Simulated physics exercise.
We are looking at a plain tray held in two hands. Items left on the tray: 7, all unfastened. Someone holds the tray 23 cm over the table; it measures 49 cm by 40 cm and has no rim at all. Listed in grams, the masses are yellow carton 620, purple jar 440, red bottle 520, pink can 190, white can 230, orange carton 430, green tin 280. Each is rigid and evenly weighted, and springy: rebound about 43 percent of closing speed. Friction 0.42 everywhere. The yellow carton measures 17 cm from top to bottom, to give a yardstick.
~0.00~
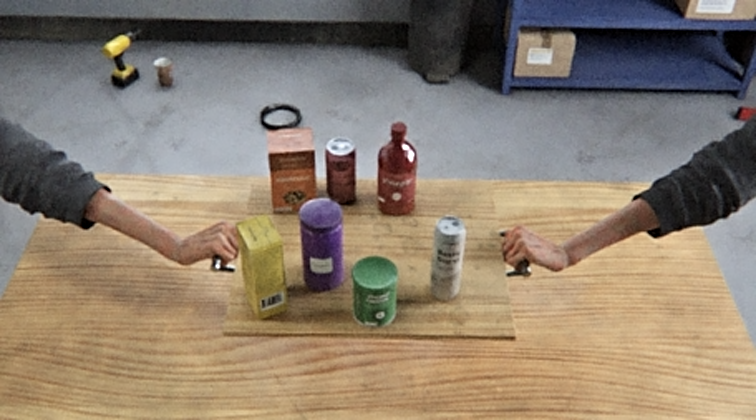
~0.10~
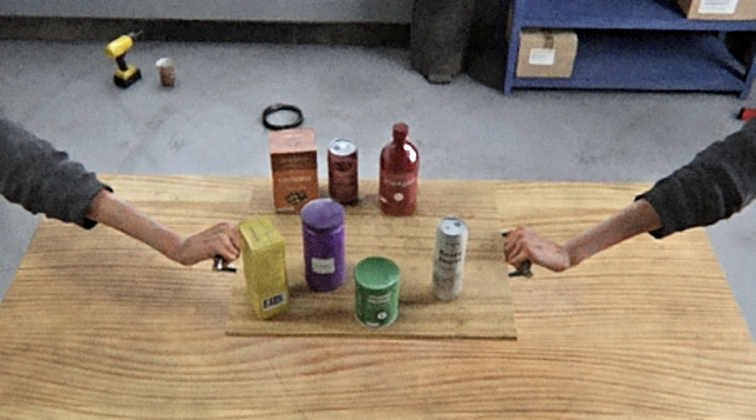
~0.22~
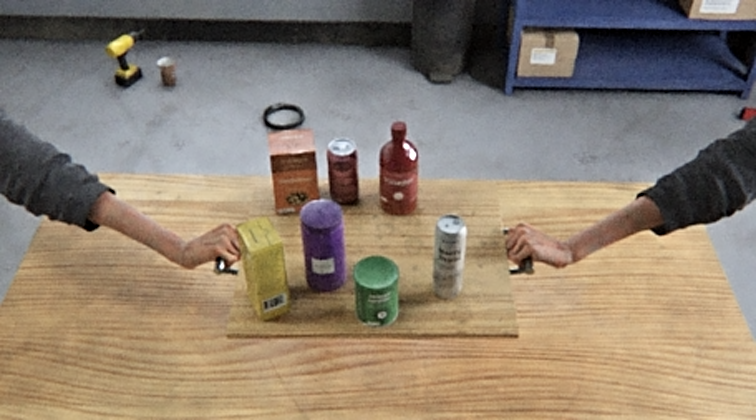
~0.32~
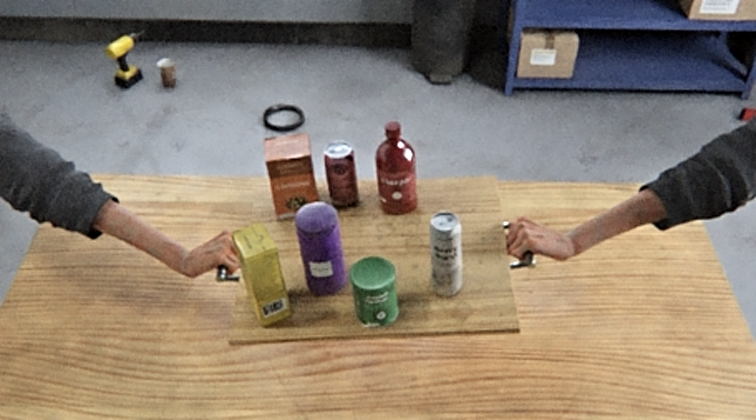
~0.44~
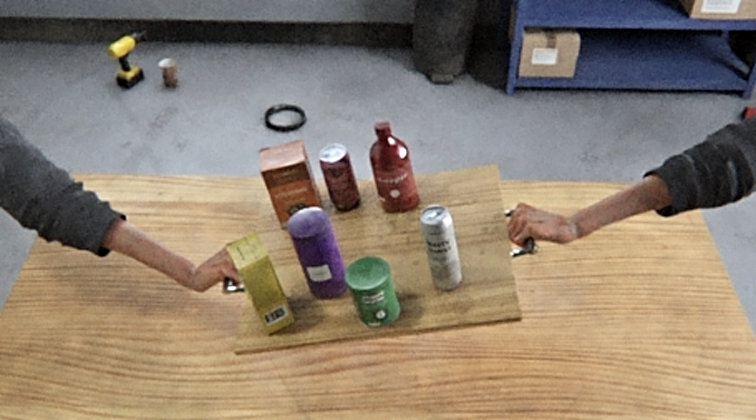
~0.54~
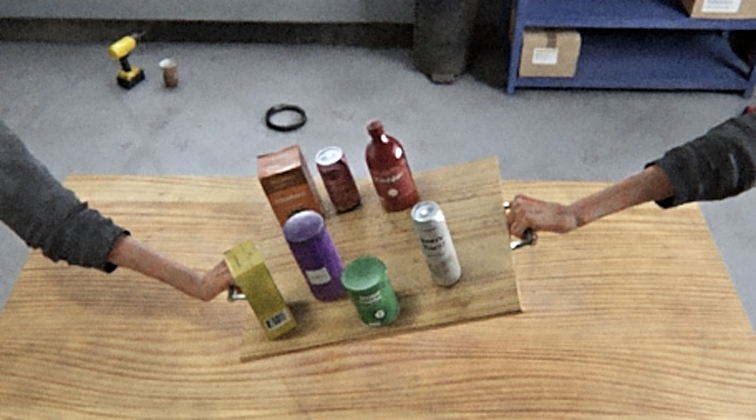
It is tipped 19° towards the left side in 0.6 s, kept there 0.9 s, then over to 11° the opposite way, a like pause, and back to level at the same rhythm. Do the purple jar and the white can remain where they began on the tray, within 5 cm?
The purple jar drifts away, the white can drifts away.
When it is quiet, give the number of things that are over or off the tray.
The answer is 3.
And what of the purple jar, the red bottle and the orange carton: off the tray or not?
When everything stops, the purple jar is out of bounds, the red bottle is still in bounds, and the orange carton is still in bounds.
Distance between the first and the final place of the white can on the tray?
Roughly 24 centimetres.
After 1.64 s, tray at 19°, left edge down; yellow carton and purple jar now off the tray; white can on its side near (356, 255); green tin slid 4 cm.
After 2.04 s, tray at 7°, right edge down; white can on its side near (355, 267); green tin slid 4 cm.
At rest (5.0 s), off the tray, yellow carton and purple jar; tipped over on the tray, white can; the other 4 in place, give or take 5 cm. Seen from the same camera at the end, purple jar near (127, 313), white can near (373, 213).
